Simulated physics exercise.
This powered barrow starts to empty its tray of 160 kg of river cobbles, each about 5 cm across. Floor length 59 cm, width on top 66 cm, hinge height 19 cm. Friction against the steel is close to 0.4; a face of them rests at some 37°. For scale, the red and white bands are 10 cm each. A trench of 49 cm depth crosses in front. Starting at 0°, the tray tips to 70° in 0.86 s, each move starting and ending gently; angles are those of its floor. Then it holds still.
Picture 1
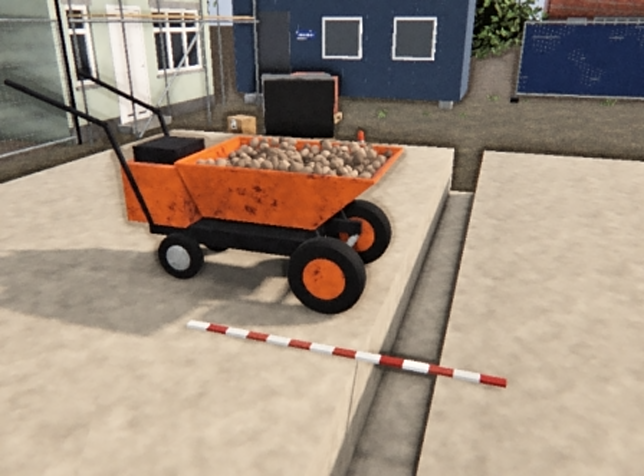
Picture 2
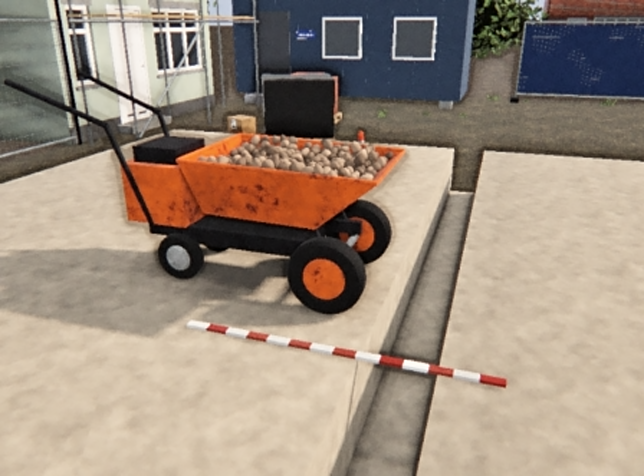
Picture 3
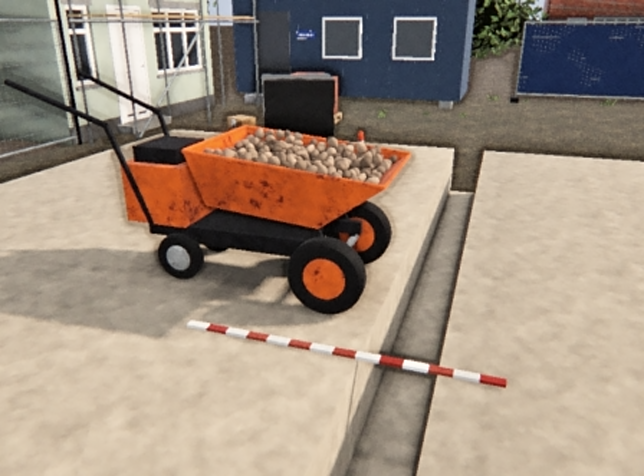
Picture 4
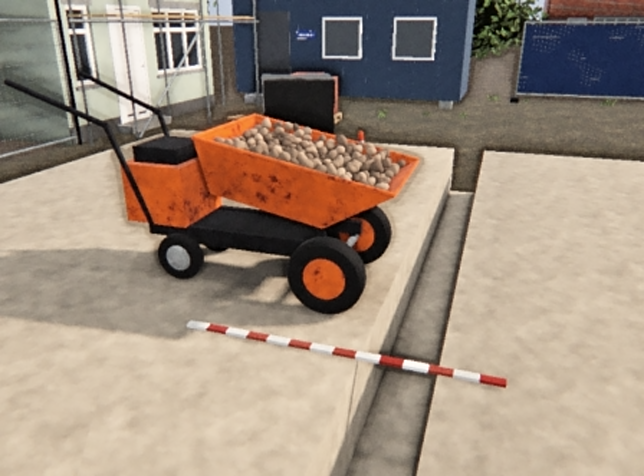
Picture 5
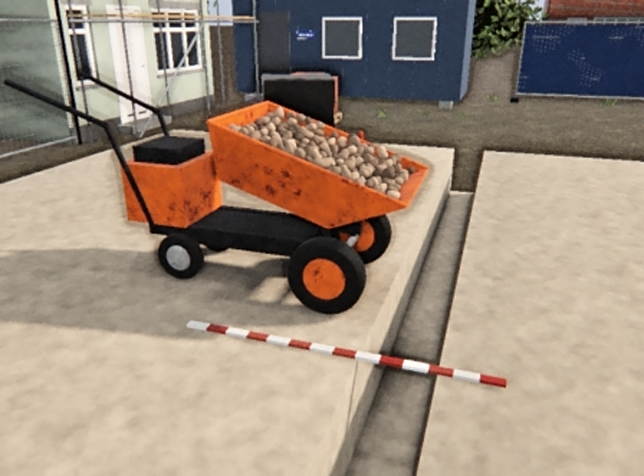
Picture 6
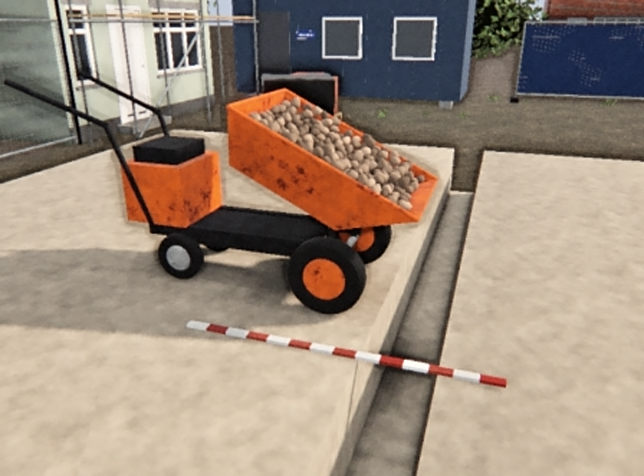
Orange powered barrow standing still beside a trench, its cobble-filled tray gradually tilting up at the back and down toward the right.
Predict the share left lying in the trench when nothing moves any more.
Some 17 per cent of it.
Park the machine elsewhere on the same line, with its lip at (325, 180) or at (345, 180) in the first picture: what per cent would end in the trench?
First some 65, then 45 per cent.
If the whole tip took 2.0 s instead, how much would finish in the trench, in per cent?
In that case some 25 per cent.
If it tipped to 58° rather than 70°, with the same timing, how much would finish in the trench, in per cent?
In that case some 25 per cent.
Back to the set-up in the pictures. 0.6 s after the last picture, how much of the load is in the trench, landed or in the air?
About 0 per cent by then.
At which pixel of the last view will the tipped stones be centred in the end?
Around (520, 308).
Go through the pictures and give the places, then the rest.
The first frame shows lip at (374, 182), floor tilted 0°, highest stones at (331, 147).
In the second frame, the tray is at 1°, its lip at (377, 184); the top of the load is at (308, 144).
In the third frame, the tray is at 5°, its lip at (384, 188); the top of the load is at (293, 137).
In the fourth frame, the tray is at 11°, its lip at (395, 196); the top of the load is at (284, 129).
The fifth frame shows lip at (407, 207), floor tilted 18°, highest stones at (278, 119).
In the sixth frame, the tray is at 27°, its lip at (418, 221); the top of the load is at (283, 110).
Then, 0.3 s after the last picture the floor is at 59°, 100 % in the tray; the foremost stones are at (453, 242).
Then, 0.6 s after the last picture the floor is at 70°, 57 % in the tray, 1 % in the trench, 42 % past the trench; the foremost stones are at (542, 315).
Then, 0.9 s after the last picture the floor is at 70°, 12 % in the tray, 4 % in the trench, 84 % past the trench; the foremost stones are past the picture's edge.
Then, 2.9 s after the last picture the floor is at 70°, 0 % in the tray, 17 % in the trench, 83 % past the trench; the foremost stones are past the picture's edge.
